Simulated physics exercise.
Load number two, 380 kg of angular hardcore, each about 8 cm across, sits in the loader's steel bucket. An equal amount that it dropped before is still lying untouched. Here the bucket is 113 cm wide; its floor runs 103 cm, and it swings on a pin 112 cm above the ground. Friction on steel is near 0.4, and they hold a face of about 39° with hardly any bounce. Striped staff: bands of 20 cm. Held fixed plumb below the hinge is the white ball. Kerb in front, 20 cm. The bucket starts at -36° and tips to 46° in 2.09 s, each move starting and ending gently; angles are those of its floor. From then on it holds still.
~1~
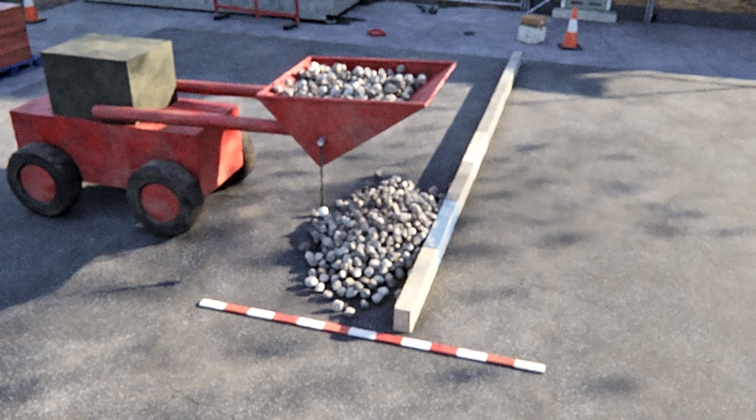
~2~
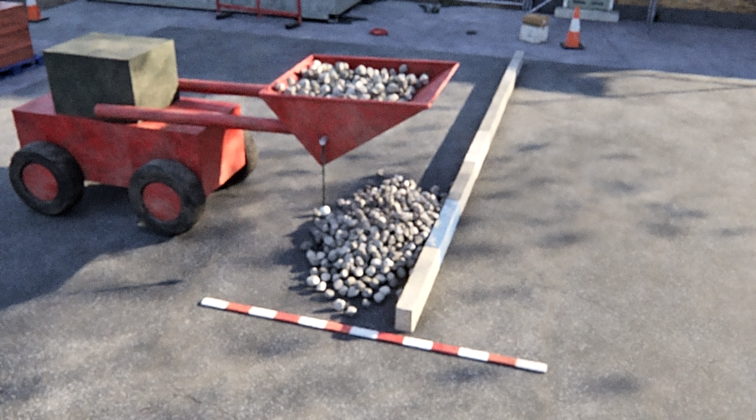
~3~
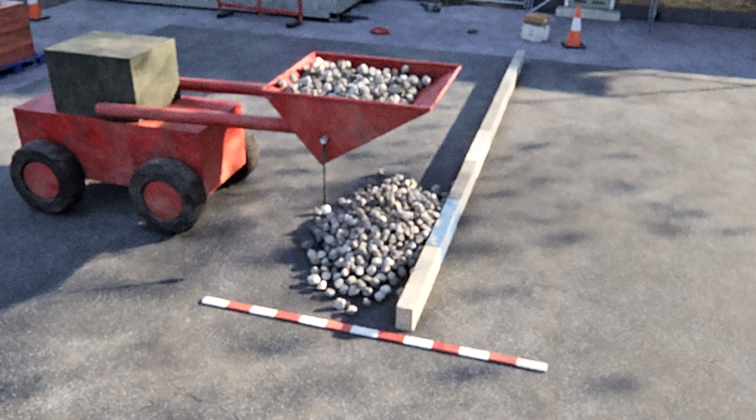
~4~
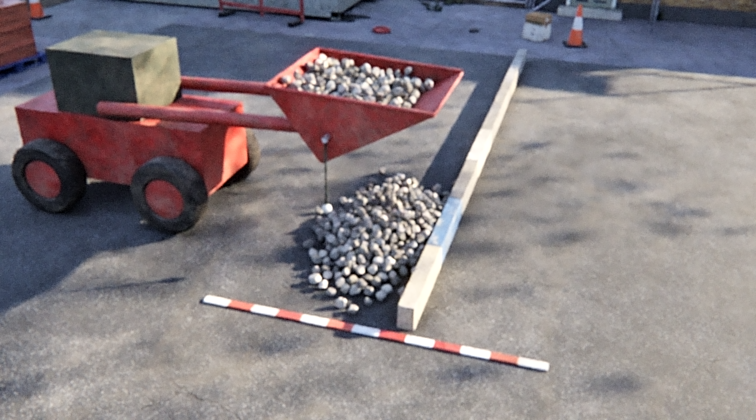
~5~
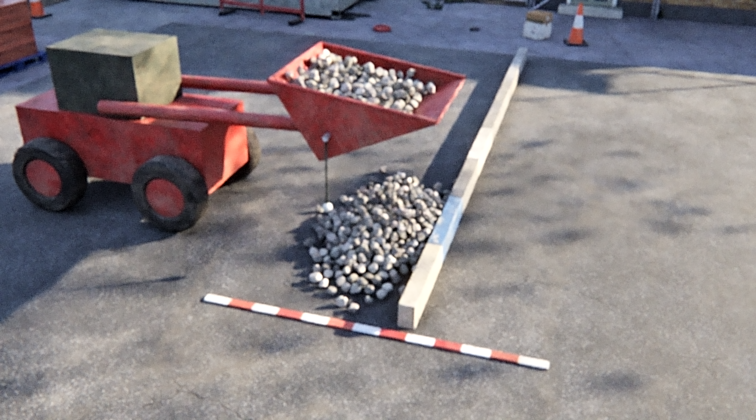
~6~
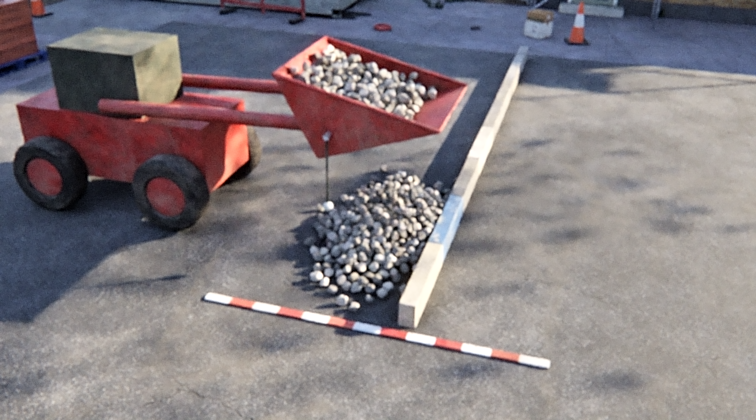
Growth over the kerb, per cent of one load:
26 percent.
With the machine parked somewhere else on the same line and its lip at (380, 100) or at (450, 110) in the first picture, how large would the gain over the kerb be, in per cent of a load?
I'd guess close to 5 per cent first and close to 60 per cent second.
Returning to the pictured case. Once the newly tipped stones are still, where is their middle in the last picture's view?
I'd put their centre close to (434, 218).
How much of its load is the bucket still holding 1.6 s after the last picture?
About 30 percent.
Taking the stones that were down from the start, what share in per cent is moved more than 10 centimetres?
Near 0 per cent, I reckon.
Then, 1.0 s after the last picture the floor is at 33°; in per cent of one load, 99 in the bucket, 101 on this side of the kerb; the foremost stones are at (435, 224).
Then, 1.6 s after the last picture the floor is at 46°; in per cent of one load, 32 in the bucket, 156 on this side of the kerb, 12 over the kerb; the foremost stones are at (501, 240).
Then, 1.9 s after the last picture the floor is at 46°; in per cent of one load, 18 in the bucket, 160 on this side of the kerb, 22 over the kerb; the foremost stones are at (534, 258).
Then, 4.7 s after the last picture the floor is at 46°; in per cent of one load, 15 in the bucket, 158 on this side of the kerb, 26 over the kerb; the foremost stones are at (548, 255). Net gain over the kerb, 26.
